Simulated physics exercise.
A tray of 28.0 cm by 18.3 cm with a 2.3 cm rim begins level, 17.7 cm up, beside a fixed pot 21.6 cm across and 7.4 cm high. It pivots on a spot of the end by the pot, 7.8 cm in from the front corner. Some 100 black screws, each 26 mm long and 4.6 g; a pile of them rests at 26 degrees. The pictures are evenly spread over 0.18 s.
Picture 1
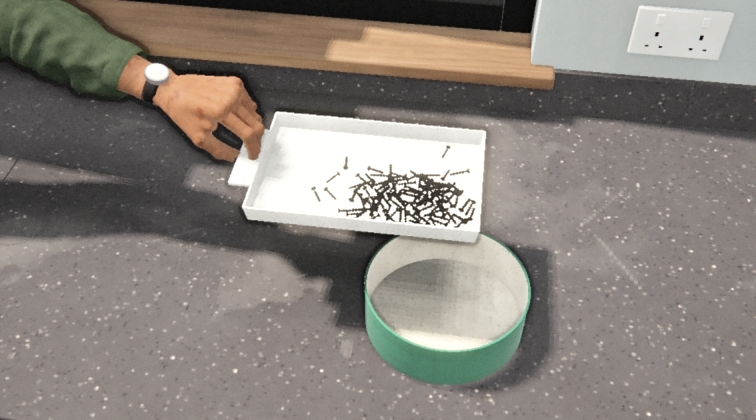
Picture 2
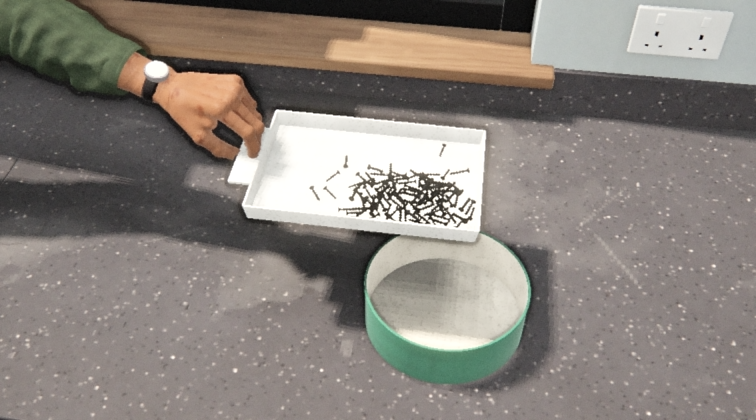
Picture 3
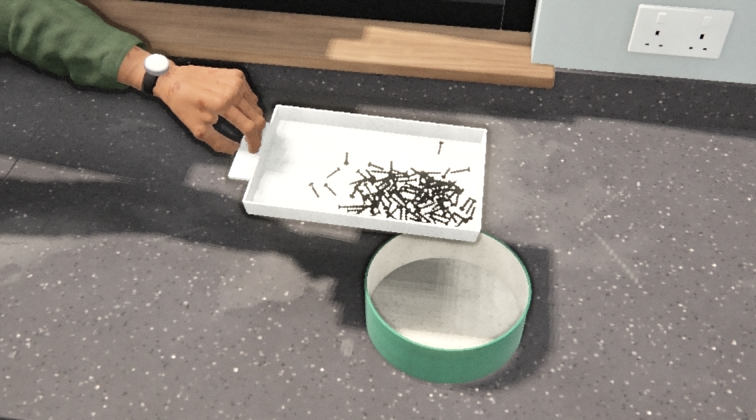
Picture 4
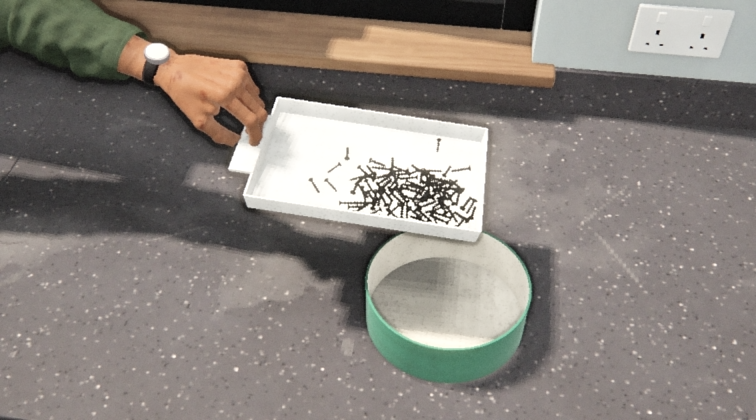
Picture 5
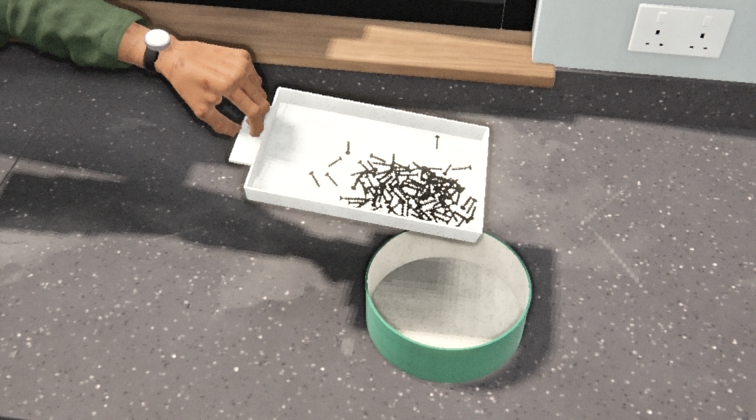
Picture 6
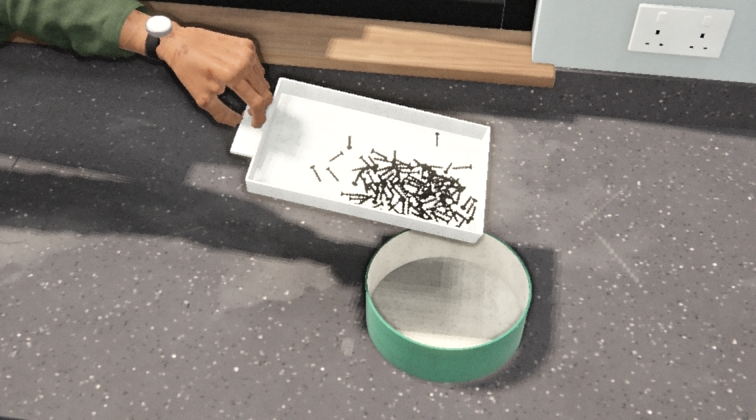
On a speckled dark grey countertop, a hand in a green sleeve holds a white tray of small black screws level beside a green pot. The hand then gradually raises the tray's left end, tilting it gently down to the right, while the screws stay bunched in their pile.
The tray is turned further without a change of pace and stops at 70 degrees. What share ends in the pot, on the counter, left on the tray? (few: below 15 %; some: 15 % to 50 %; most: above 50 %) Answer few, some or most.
Pot: Some, counter: Few, tray: Most.
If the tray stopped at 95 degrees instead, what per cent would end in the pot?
It would be near 95 per cent.
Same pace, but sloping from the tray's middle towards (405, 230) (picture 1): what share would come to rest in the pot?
Some 45 per cent.
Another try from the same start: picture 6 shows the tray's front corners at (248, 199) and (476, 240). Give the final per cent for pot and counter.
Pot 35, counter 0.
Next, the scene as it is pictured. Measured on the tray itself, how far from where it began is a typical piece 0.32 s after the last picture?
Roughly 3 cm.
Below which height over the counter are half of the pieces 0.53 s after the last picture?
About 20 cm.
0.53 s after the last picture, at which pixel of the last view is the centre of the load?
Near (467, 201).
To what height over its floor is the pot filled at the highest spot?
Roughly 1.5 cm.
Then, 0.32 s after the last picture, tilt 41 degrees; the tray holds 100 %, the pot 0 %.
Then, 0.53 s after the last picture, tilt 60 degrees; the tray holds 100 %, the pot 0 %.
Then, 0.85 s after the last picture, tilt 70 degrees; the tray holds 75 %, the pot 20 %.
In the end, pot 35 %, counter 0 %, tray 65 %.
